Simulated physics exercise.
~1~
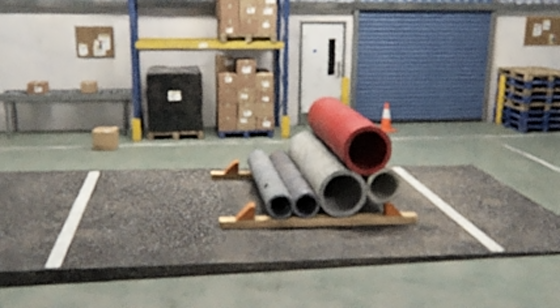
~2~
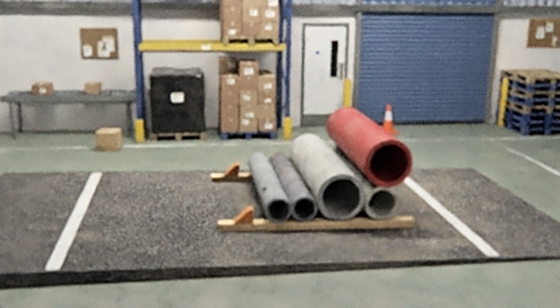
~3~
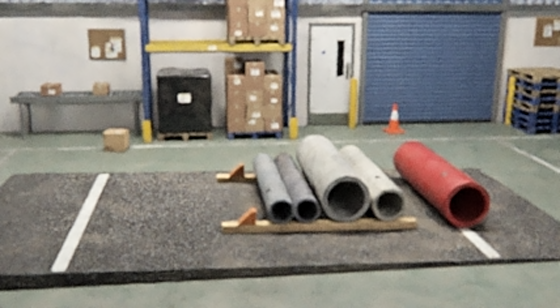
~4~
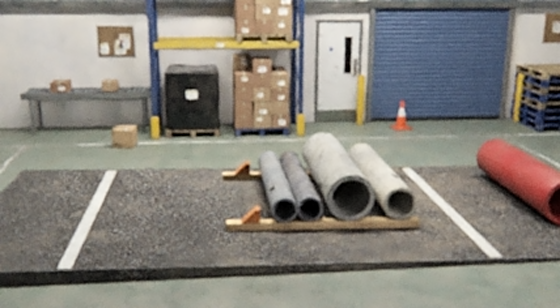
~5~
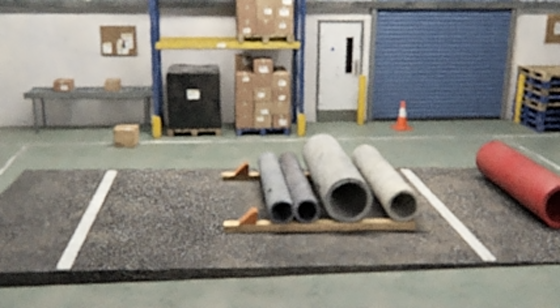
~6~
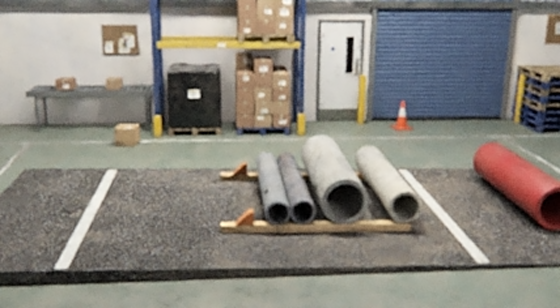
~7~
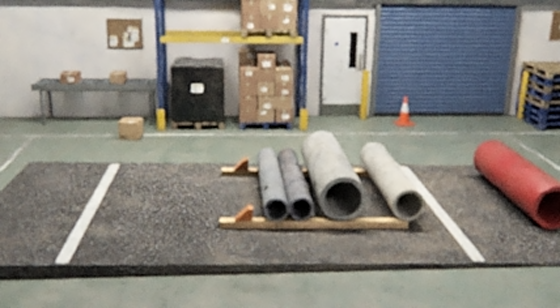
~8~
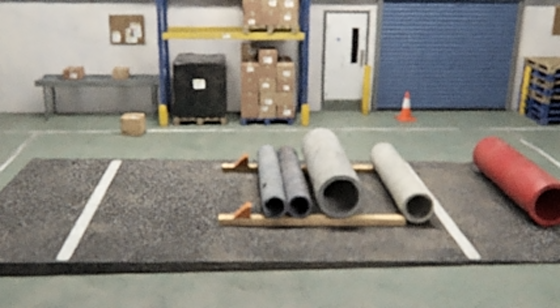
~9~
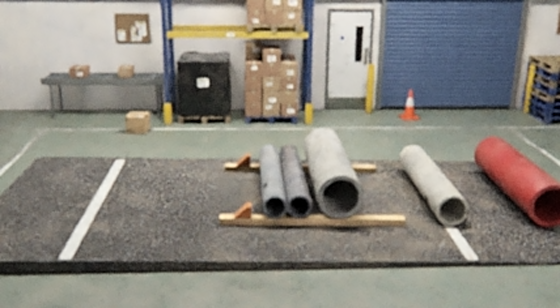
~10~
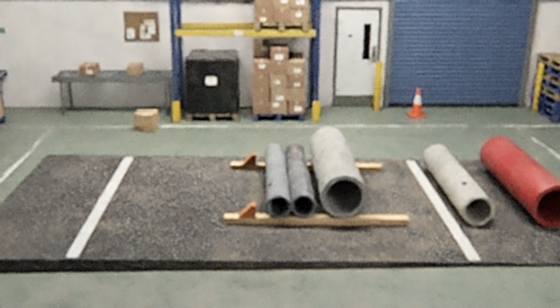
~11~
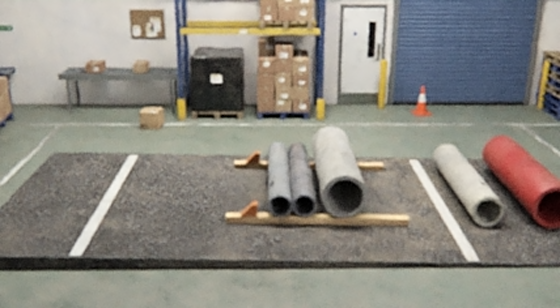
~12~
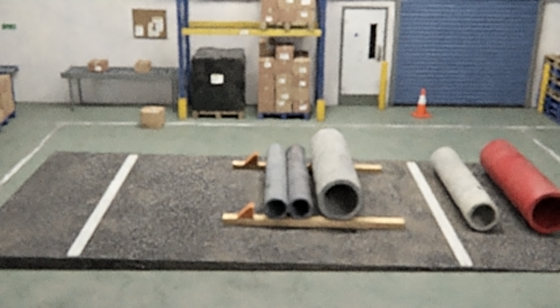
In a storage bay, a red pipe rolled right off a stack of grey ones, over the white line, and stopped on the gravel; later a pale grey pipe rolled off the bearers too, ending beside it past the line while three stayed put.
